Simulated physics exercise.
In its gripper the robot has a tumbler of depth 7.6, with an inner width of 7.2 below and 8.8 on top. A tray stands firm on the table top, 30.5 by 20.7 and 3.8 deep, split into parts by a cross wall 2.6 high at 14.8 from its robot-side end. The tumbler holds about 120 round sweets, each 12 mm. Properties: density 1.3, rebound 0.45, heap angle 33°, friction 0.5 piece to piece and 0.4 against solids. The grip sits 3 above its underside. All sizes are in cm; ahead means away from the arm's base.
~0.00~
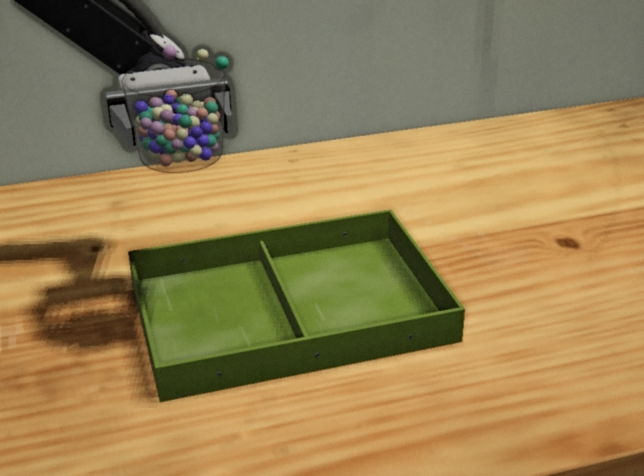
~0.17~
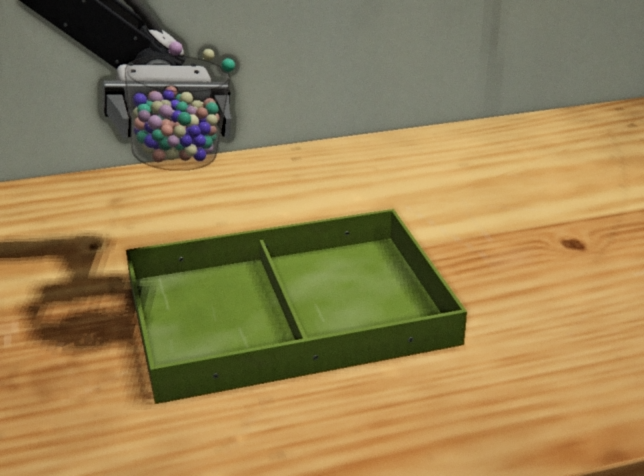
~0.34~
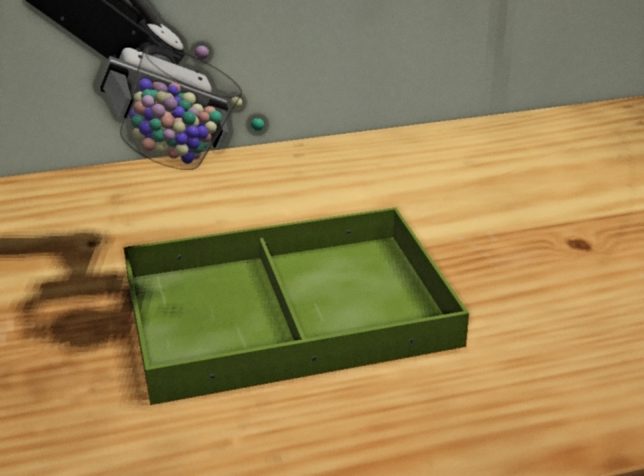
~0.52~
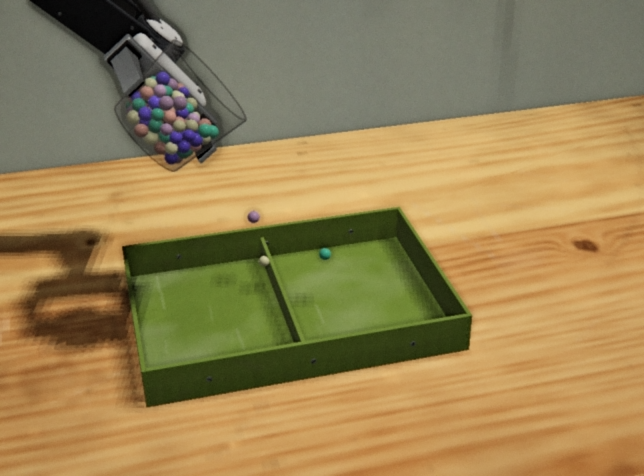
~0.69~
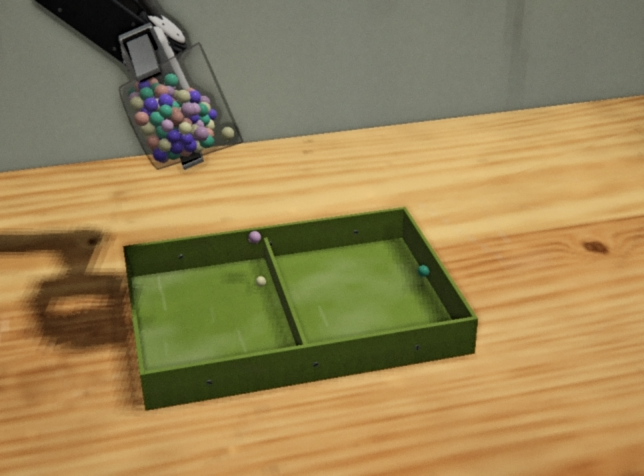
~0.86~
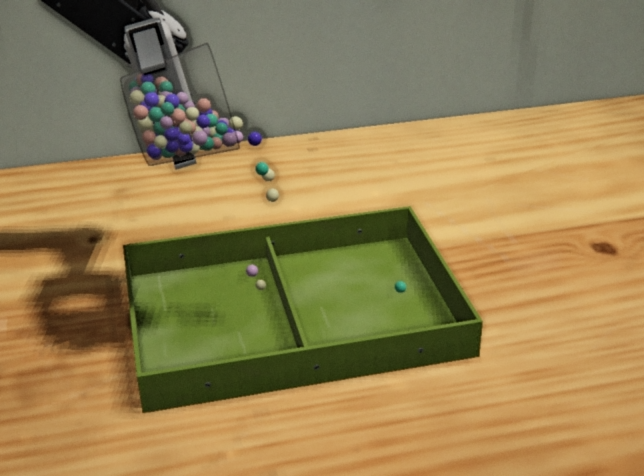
The clip opens on a robot gripper holding a clear tumbler full of colourful little balls above a wooden table with a divided green tray. The gripper tilts the tumbler steeply to the right; three balls drop into the tray, landing on both sides of the divider, then several more leave the rim.
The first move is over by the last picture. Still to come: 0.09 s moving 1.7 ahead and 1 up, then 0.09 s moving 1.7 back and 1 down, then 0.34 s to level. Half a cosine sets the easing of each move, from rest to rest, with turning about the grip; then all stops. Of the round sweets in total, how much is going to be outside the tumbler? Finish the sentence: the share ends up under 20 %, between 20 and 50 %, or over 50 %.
The share ends up between 20 and 50 %.
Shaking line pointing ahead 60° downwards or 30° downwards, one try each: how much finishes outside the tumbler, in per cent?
Roughly 15 per cent, then 20 per cent.
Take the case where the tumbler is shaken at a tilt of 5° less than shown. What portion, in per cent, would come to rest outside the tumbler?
I'd put it close to 20 per cent.
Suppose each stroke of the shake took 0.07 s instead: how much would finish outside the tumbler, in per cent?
It would be some 50 %.
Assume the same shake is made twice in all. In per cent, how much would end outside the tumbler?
55 per cent.
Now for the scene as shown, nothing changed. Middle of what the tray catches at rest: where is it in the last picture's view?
Estimated centre at around (347, 295).
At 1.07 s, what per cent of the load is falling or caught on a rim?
Around 15 percent of the load.
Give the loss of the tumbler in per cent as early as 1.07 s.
I'd put it at some 20 per cent at that point.
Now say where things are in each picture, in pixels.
The first picture shows tumbler middle at (178, 118), level; upper third of the load around (178, 114), from x 140 to 220, top at y 55; 125 in the tumbler.
The second picture shows tumbler middle at (176, 115), tilted 8° forward; upper third of the load around (168, 109), from x 140 to 230, top at y 50.
The third picture shows tumbler middle at (176, 112), tilted 27° forward; upper third of the load around (164, 104), from x 135 to 255, top at y 55; 122 in the tumbler, 3 in flight or on a rim.
The fourth picture shows tumbler middle at (177, 111), tilted 52° forward; upper third of the load around (161, 99), from x 135 to 325, top at y 80; 122 in the tumbler, 2 in the robot-side part, 1 in the far-side part.
The fifth picture shows tumbler middle at (179, 111), tilted 71° forward; upper third of the load around (161, 102), from x 135 to 425, top at y 80; 122 in the tumbler, 2 in the robot-side part, 1 in the far-side part.
The sixth picture shows tumbler middle at (178, 110), tilted 79° forward; upper third of the load around (156, 103), from x 135 to 400, top at y 80; 118 in the tumbler, 2 in the robot-side part, 1 in the far-side part, 4 in flight or on a rim.
After 1.07 s, tilted 78° forward, highest piece 24 above the table; 99 in the tumbler, 5 in the far-side part, 2 in the robot-side part, 19 in flight or on a rim.
After 1.28 s, tilted 17° forward, highest piece 27 above the table; 84 in the tumbler, 30 in the far-side part, 7 in the robot-side part, 4 in flight or on a rim.
After 1.58 s, level, highest piece 25 above the table; 84 in the tumbler, 33 in the far-side part, 8 in the robot-side part.
After 2.63 s, level, highest piece 25 above the table; 84 in the tumbler, 33 in the far-side part, 8 in the robot-side part.
At rest, 84 in the tumbler, 33 in the far-side part, 8 in the robot-side part. That is 33 % outside the tumbler.
